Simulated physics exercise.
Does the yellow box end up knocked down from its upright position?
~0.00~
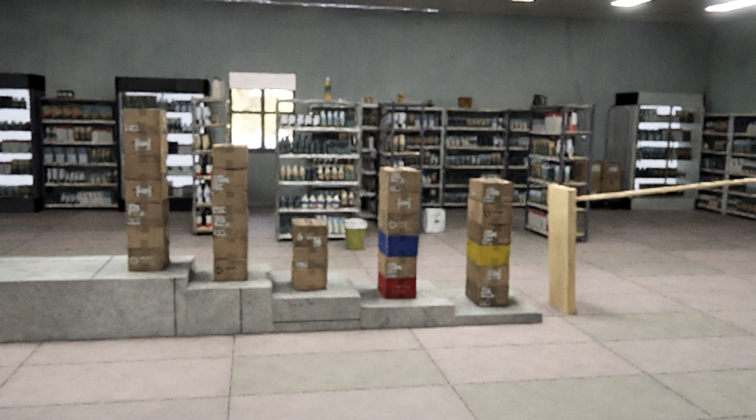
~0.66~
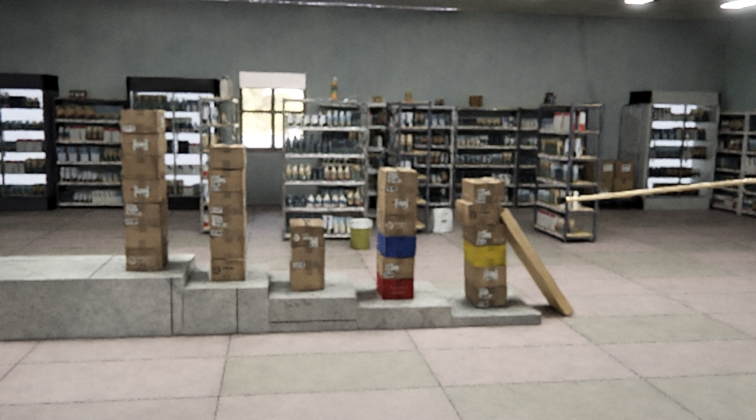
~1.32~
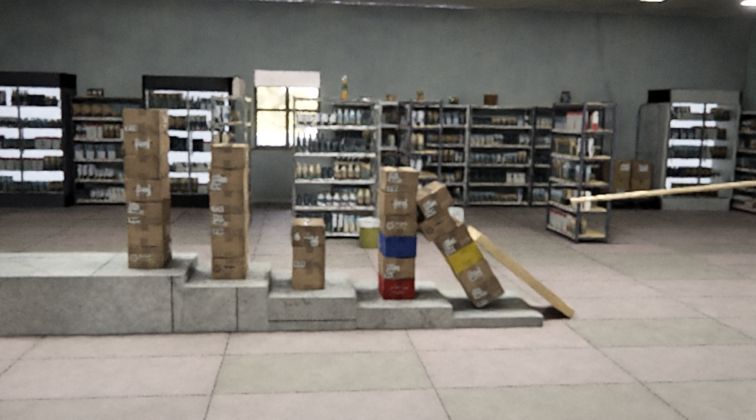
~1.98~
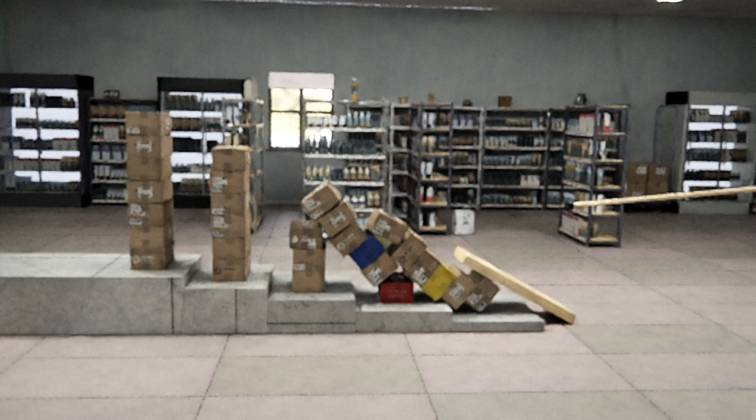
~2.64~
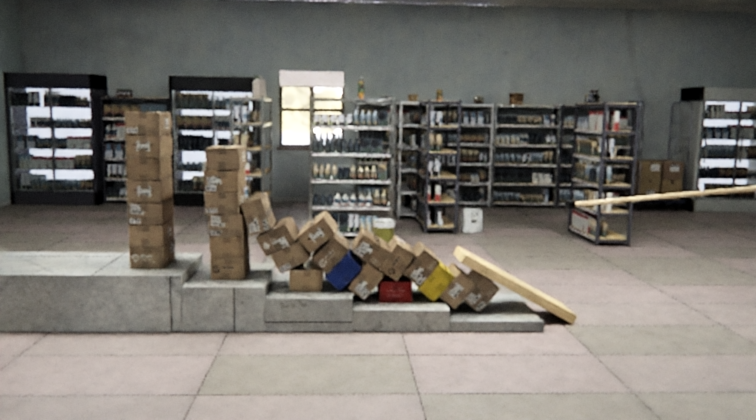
Yes, the yellow box comes down. It tips over to the left with its stack and ends up lying tilted among the fallen boxes.
Boxes stacked on steps are knocked leftward by a falling board, but two stacks stay upright.
